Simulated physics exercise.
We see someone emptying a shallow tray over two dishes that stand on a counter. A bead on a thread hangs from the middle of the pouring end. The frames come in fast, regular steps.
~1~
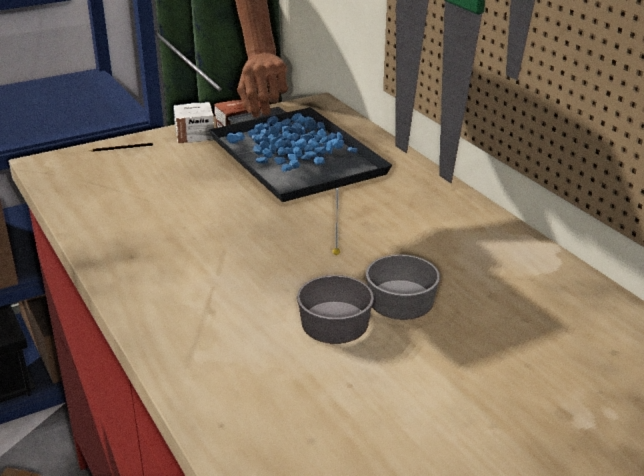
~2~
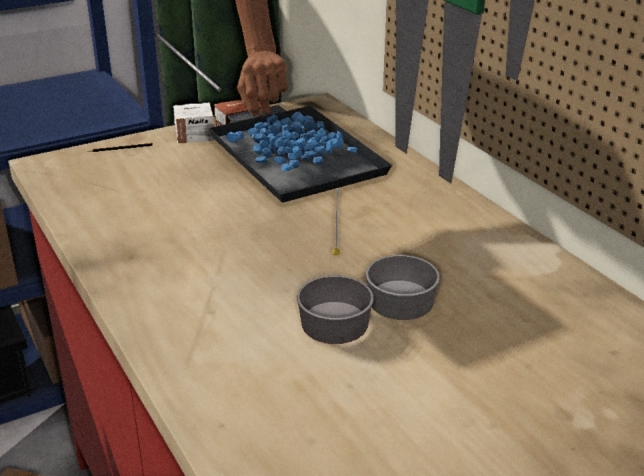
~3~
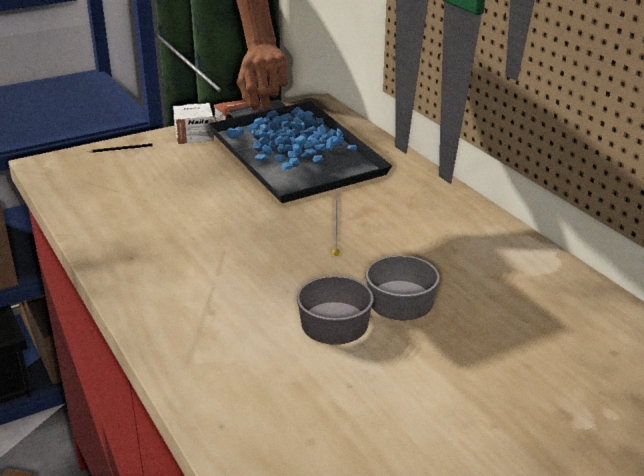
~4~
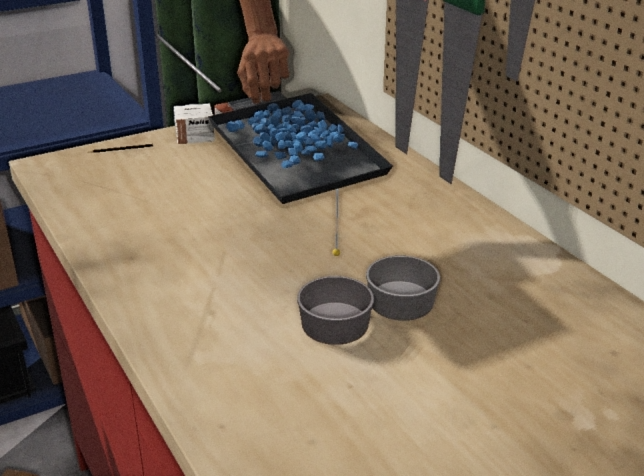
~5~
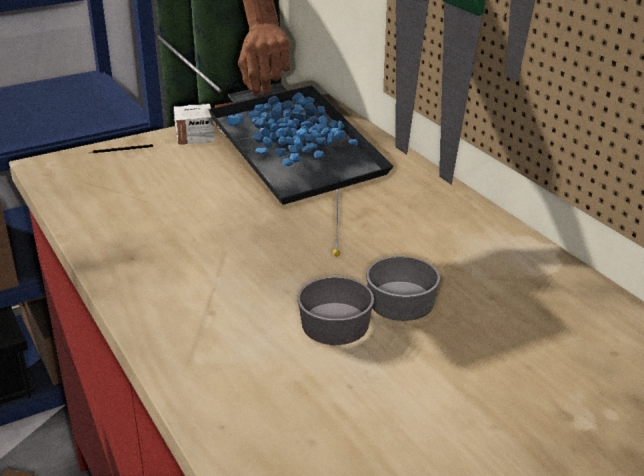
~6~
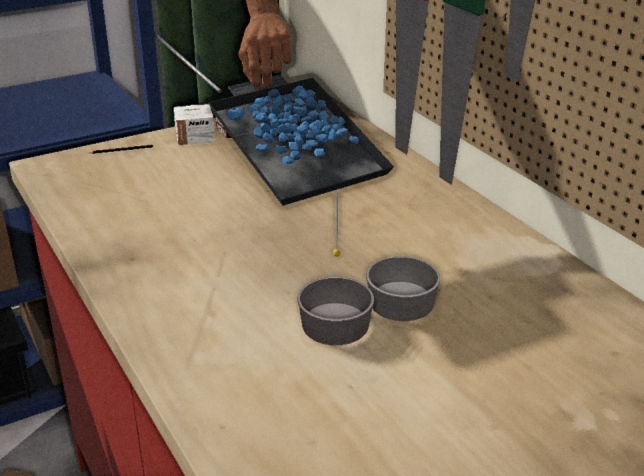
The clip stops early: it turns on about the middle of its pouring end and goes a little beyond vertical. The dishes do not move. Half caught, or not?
Together they catch the larger part.
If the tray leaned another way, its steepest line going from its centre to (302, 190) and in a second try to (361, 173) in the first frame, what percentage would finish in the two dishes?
The first gives 30 %, the second 10 %.
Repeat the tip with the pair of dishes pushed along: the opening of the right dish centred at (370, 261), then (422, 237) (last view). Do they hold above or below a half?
At the first place more than half, at the second the smaller part.
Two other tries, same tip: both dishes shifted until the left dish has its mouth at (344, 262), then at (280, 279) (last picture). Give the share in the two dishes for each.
About 10 and 30 per cent.
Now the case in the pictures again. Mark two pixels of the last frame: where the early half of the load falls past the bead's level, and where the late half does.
Around (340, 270) and then (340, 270).
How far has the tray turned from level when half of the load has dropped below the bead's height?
At about 100°.
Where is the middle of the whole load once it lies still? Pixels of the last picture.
Close to (340, 316).
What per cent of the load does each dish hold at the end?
About: Left dish 40, right dish 30 per cent.
Just after the last frame, tray tipped steeply; the larger part on the tray; about a tenth in the left dish; about a tenth in the right dish; about a tenth in the air.
A moment on, tray tipped right over; roughly a quarter on the tray; roughly a quarter in the left dish; about a tenth in the right dish; about a tenth outside both; roughly a quarter in the air.
Further on, tray tipped past a quarter turn; roughly half in the left dish; roughly a quarter in the right dish; roughly a third outside both.
When it is over, tray tipped past a quarter turn; roughly half in the left dish; roughly a quarter in the right dish; roughly a third outside both.
